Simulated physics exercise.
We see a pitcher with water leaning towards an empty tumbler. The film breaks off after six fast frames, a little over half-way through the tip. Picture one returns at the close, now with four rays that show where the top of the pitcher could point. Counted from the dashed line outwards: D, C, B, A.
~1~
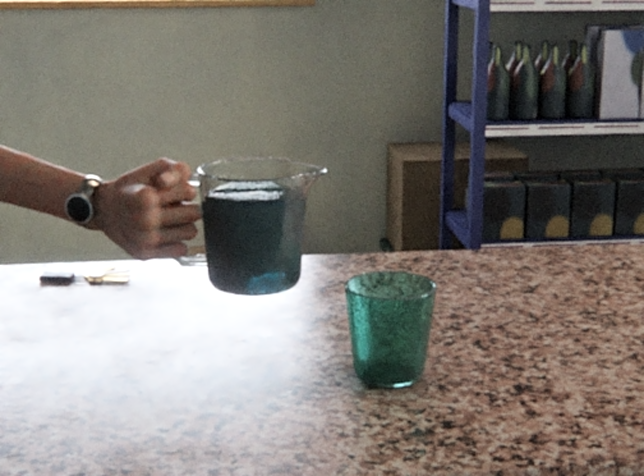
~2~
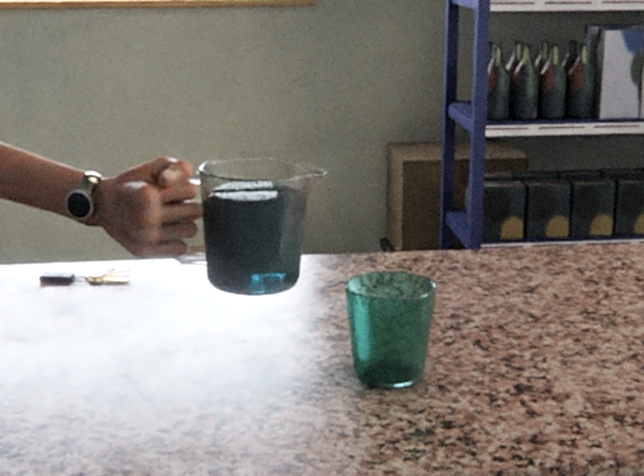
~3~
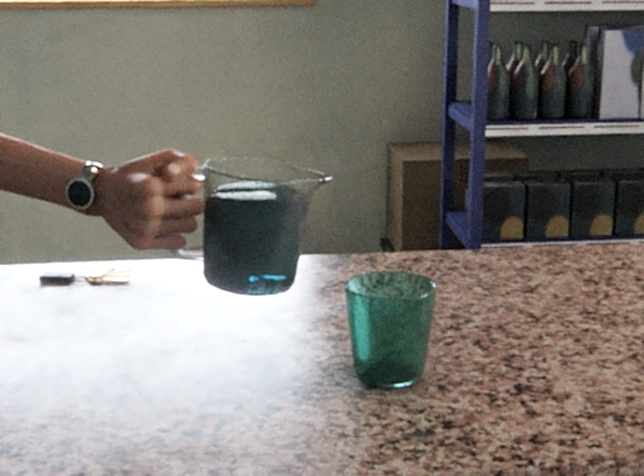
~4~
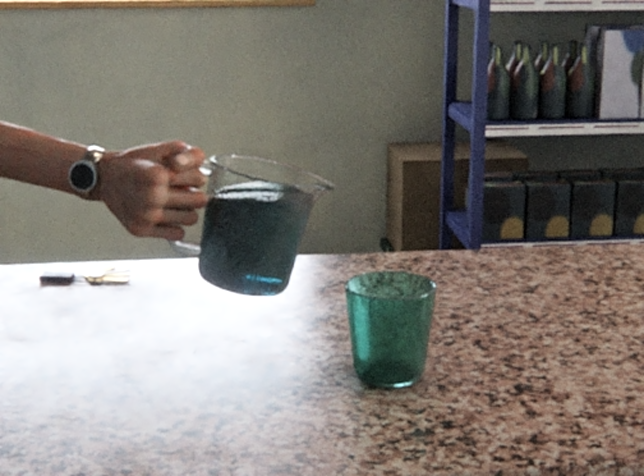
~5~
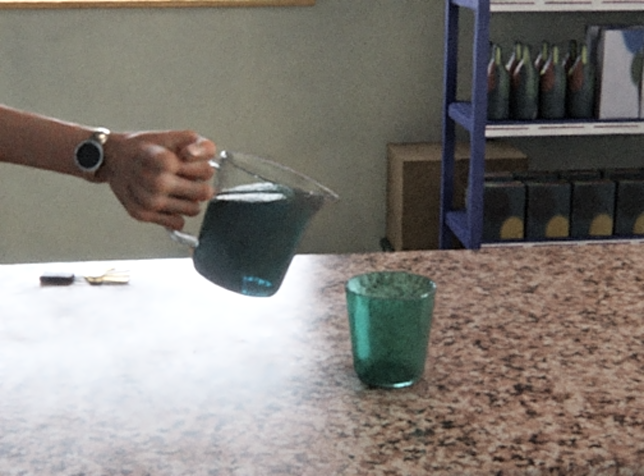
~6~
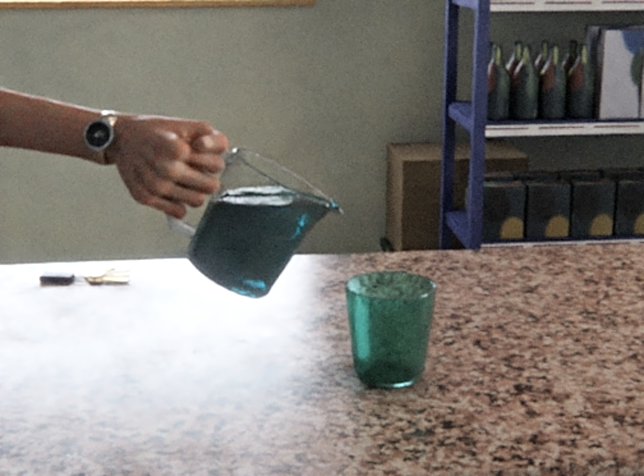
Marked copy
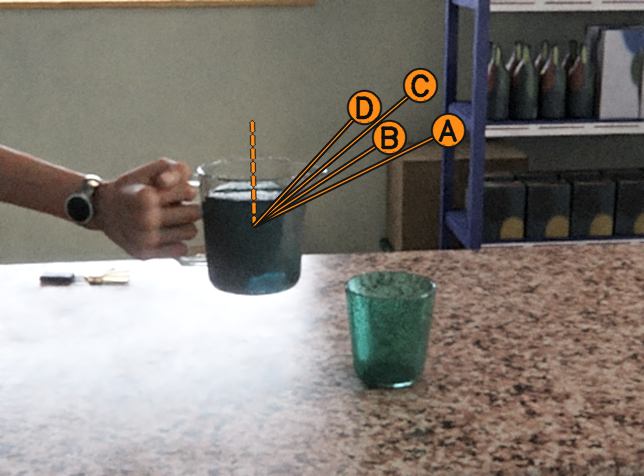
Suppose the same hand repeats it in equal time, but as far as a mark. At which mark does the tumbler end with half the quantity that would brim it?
Choose B.
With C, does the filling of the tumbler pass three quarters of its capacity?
No, it does not.
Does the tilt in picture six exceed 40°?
No, it does not.
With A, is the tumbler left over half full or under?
Over half.
On the marked copy, A at (433, 137); B at (375, 146); C at (407, 96); D at (352, 119).
With A, the tumbler ends with about 68 % of what it can hold.
With B, the tumbler ends with about 51 % of what it can hold.
With C, the tumbler ends with about 37 % of what it can hold.
With D, the tumbler ends with about 24 % of what it can hold.
